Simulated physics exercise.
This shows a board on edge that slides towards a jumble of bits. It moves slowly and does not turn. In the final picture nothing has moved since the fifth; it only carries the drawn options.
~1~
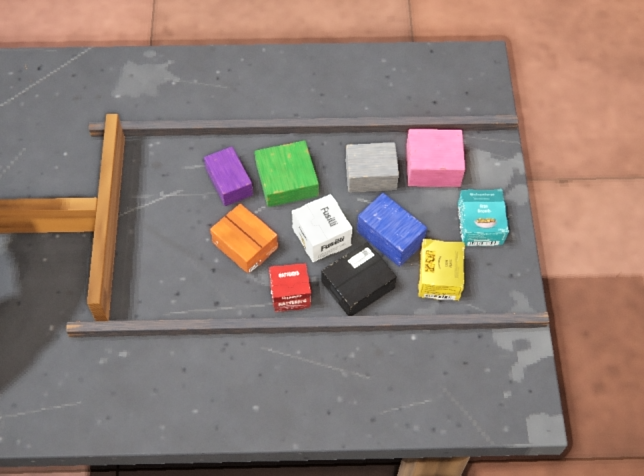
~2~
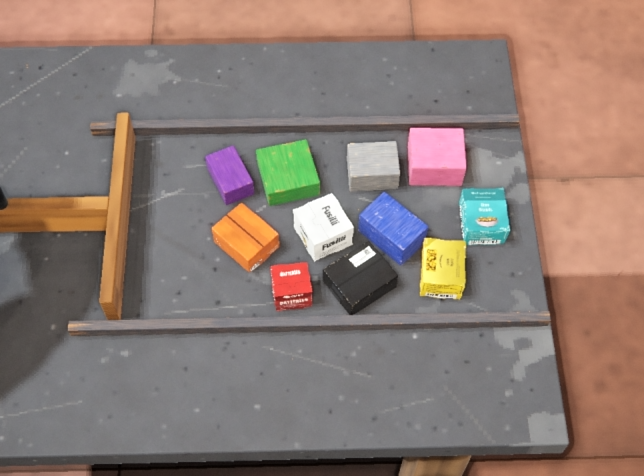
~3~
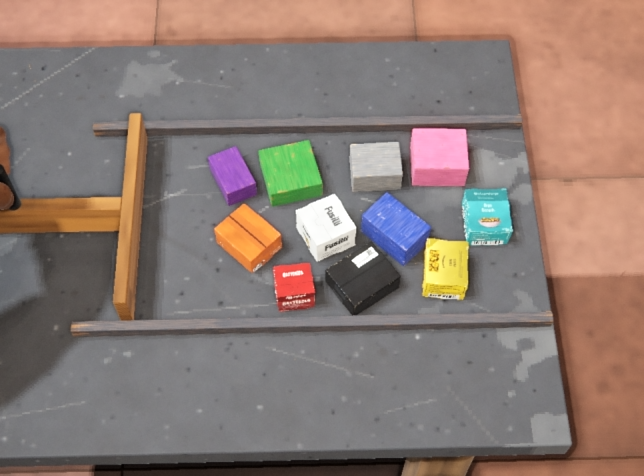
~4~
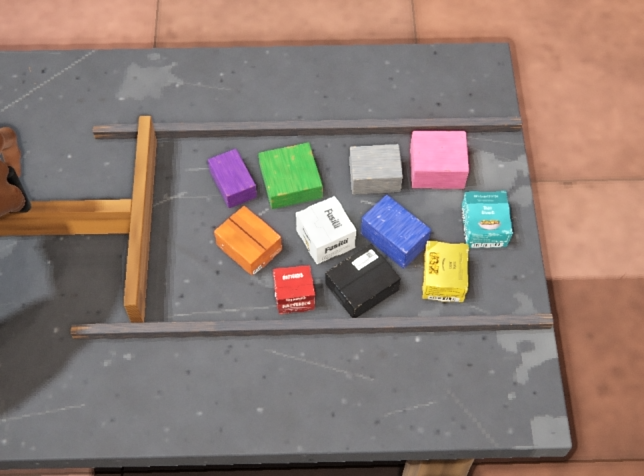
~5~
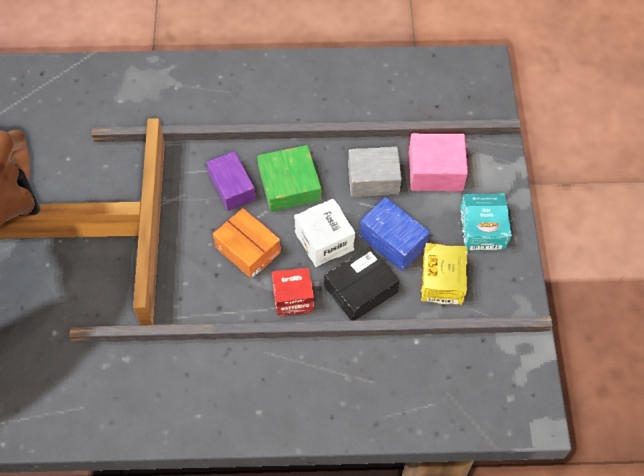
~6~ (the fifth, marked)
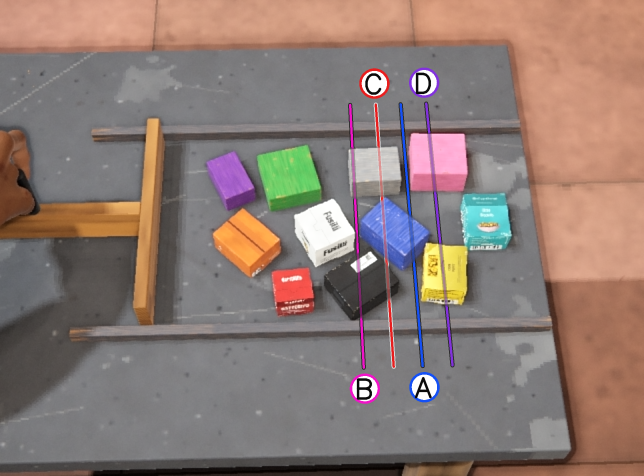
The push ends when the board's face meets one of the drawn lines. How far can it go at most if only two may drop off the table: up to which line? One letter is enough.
Up to line A.
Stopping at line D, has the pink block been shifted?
Yes.
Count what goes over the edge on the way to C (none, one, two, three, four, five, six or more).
One.
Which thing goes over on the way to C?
It is the pink block.
On the marked copy, A at (411, 225); B at (356, 226); C at (384, 226); D at (438, 225).
Taking A. A third of the way, board (243, 205); green block (310, 179); purple block (267, 181).
Two thirds of the way, board (337, 203); pink block (501, 161); yellow packet (463, 276).
When it is over, board (408, 202); pink block over the edge; turquoise packet over the edge; two fallen.
As for the rest, B is within the limit but short; C is within the limit but short; D drops five.
